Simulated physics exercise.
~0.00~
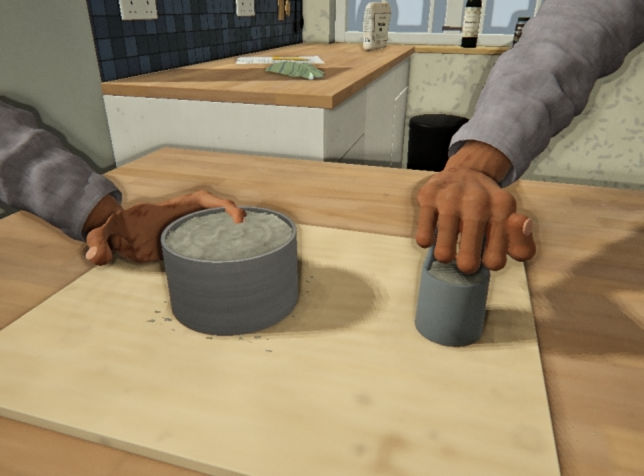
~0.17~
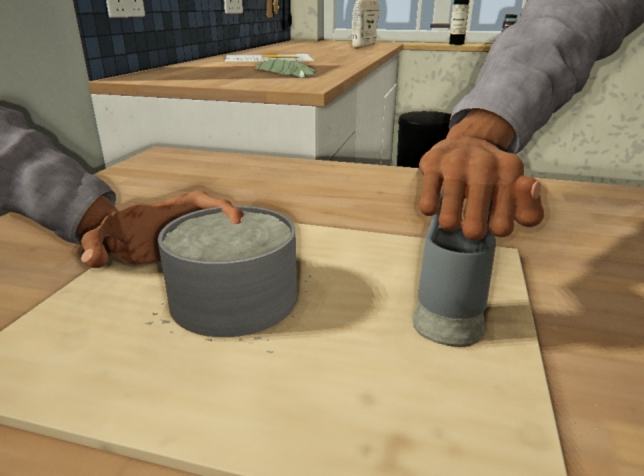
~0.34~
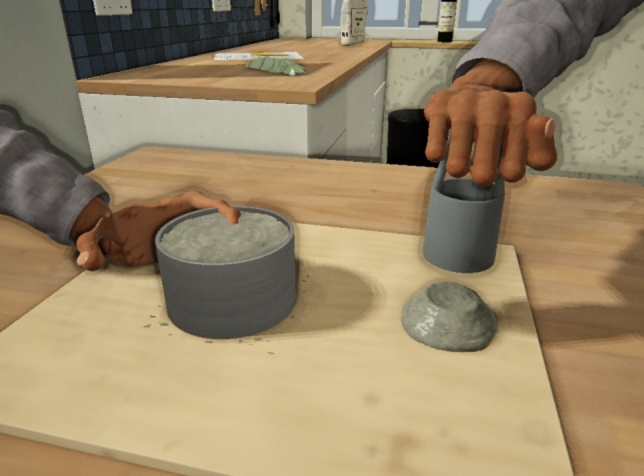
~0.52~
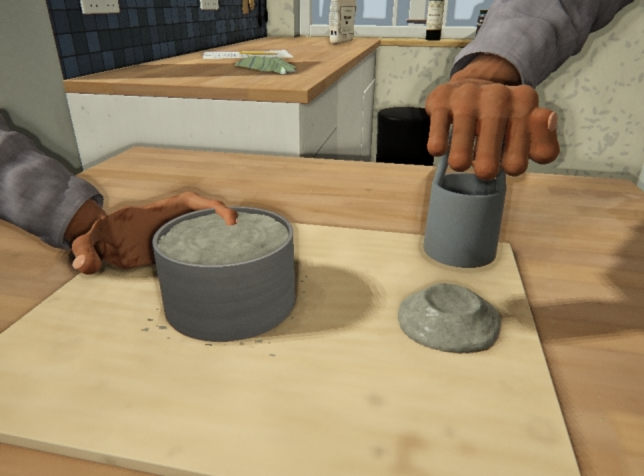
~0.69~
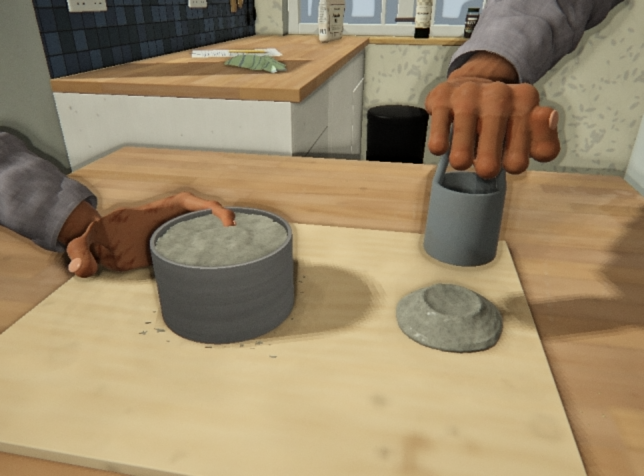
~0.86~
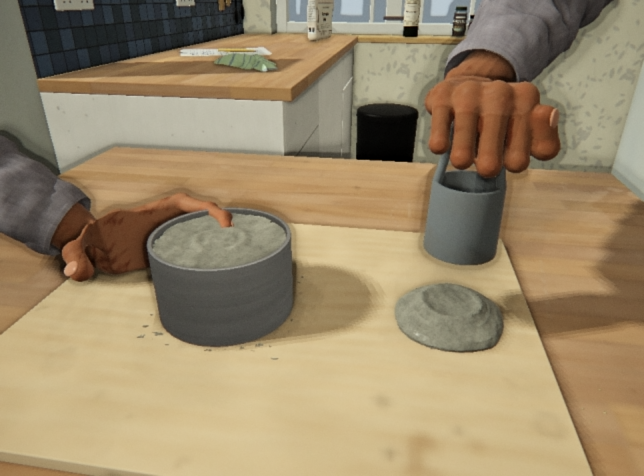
A hand at the right pulls a grey bottomless pot straight up off a pale board, then holds it still above the heap of grey clay left behind, which sags lower and wider. At the left, another hand rests beside a wide dark grey ring filled with clay, unmoved. The wooden kitchen table is seen from slightly above, the view drifting slightly throughout.
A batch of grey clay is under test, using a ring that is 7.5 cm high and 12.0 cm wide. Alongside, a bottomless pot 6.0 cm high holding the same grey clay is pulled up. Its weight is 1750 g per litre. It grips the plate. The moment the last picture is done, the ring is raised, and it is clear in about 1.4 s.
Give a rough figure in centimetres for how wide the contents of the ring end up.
I would say roughly 23.5 centimetres.
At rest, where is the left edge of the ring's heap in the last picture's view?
Location: About (99, 338).
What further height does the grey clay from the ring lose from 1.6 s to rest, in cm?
Roughly another 1.0 cm.
After 1.2 s, the ring is up 1.7 cm; the grey clay has come down 0.4 cm to 7.1 cm and is 14 cm wide.
After 1.6 s, the ring is up 5.0 cm; the grey clay has come down 3.6 cm to 3.9 cm and is 20 cm wide.
After 1.9 s, the ring is up 7.5 cm; the grey clay has come down 4.2 cm to 3.3 cm and is 22 cm wide.
After 2.3 s, the ring is clear; the grey clay has come down 4.3 cm to 3.2 cm and is 23 cm wide.
After 3.8 s, at rest, the ring is clear; the grey clay has come down 4.4 cm to 3.1 cm and is 23 cm wide.
